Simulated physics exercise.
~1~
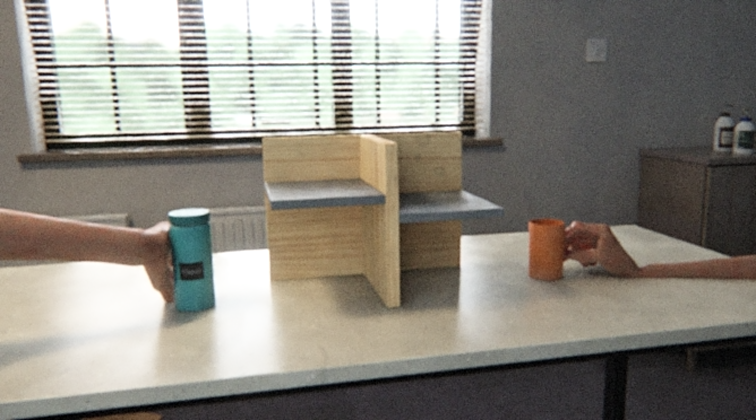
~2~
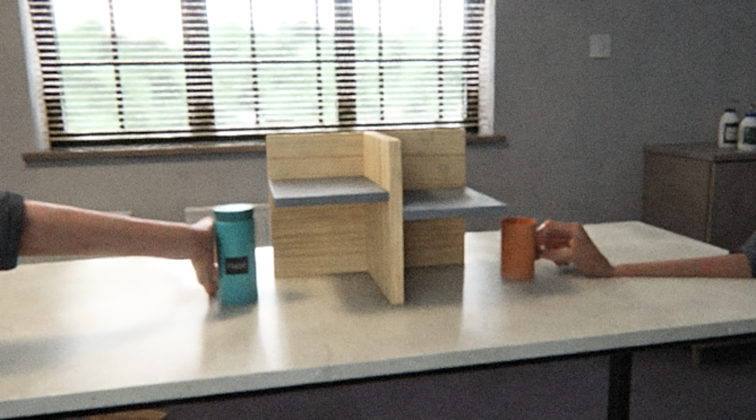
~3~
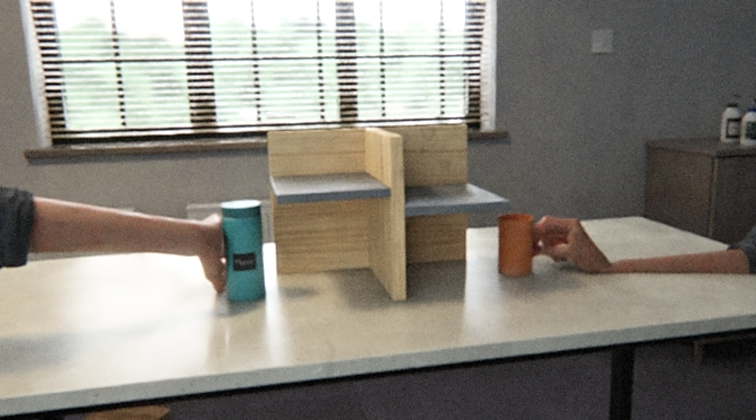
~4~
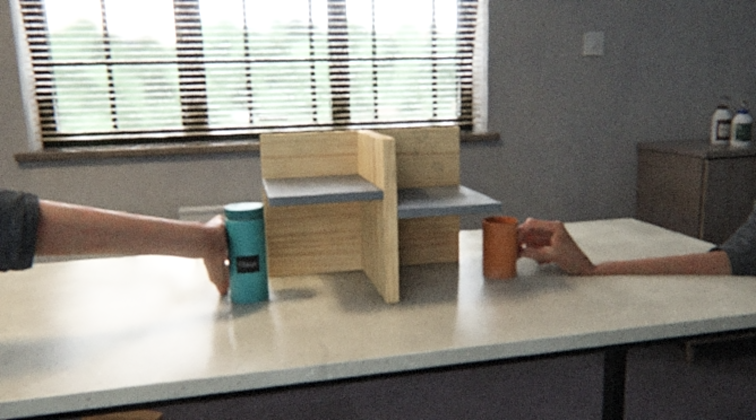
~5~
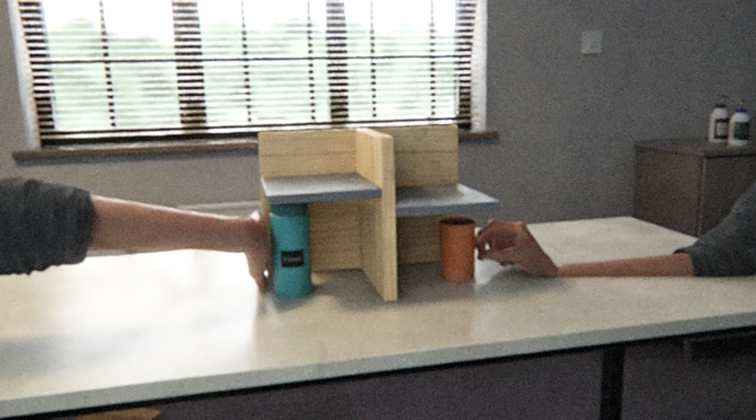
On a table by a window, two hands sliding a turquoise jar and an orange beaker inward until partly under a shelf.
